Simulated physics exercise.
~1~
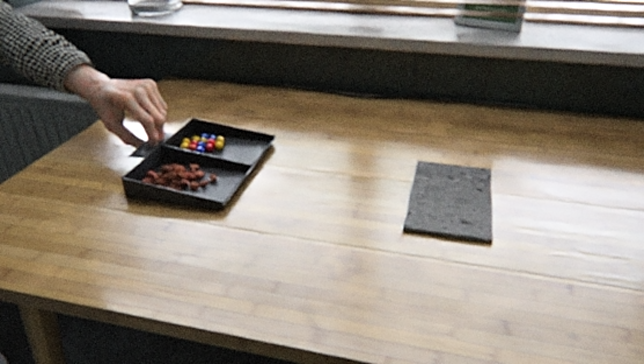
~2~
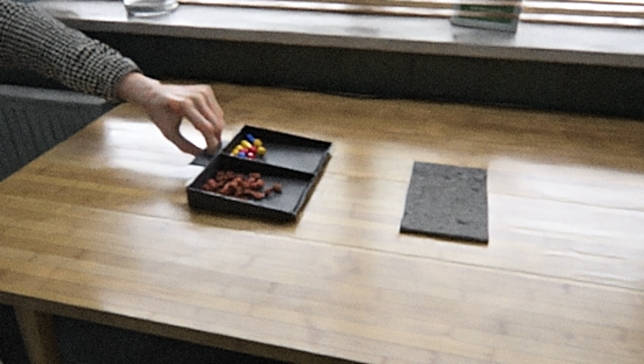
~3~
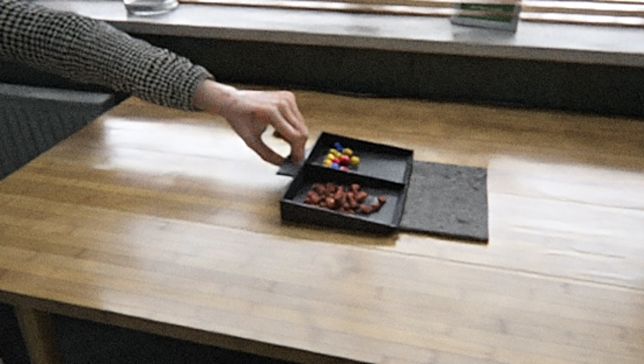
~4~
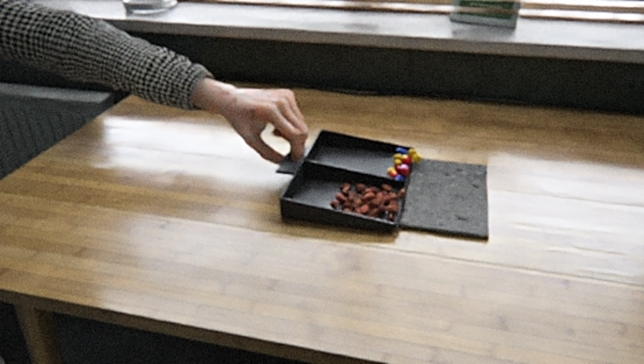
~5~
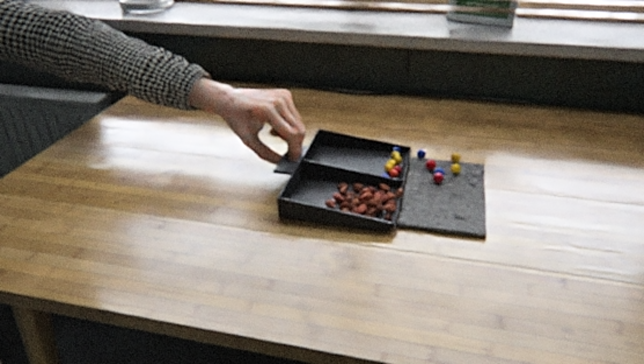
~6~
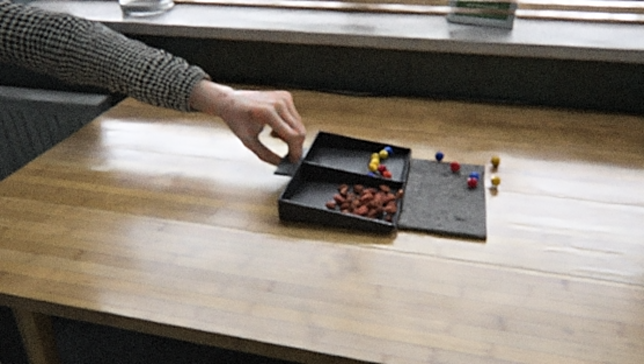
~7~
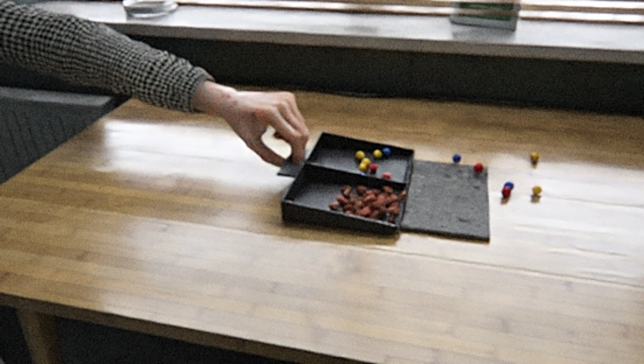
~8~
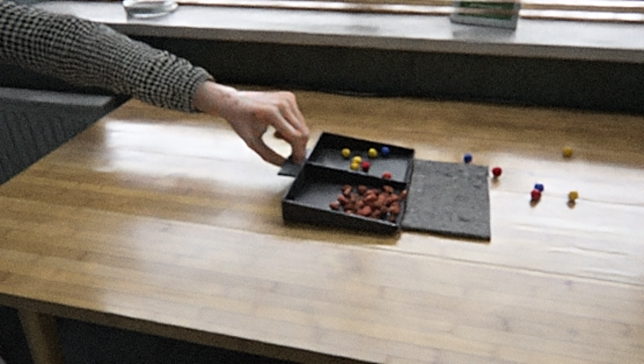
On a wooden table beside a window, a hand in a grey patterned sleeve holds the left side of a black divided tray, with small reddish-brown pieces in the near section and colourful beads in the far one. The hand pushes the tray right until it stops against a flat dark slab. The brown pieces slide towards the front rim but stay inside. The beads rush to the same side, and some spill over the slab and roll onto the table beyond. At the end, the hand still holds the tray, with the remaining beads scattered in the far section.
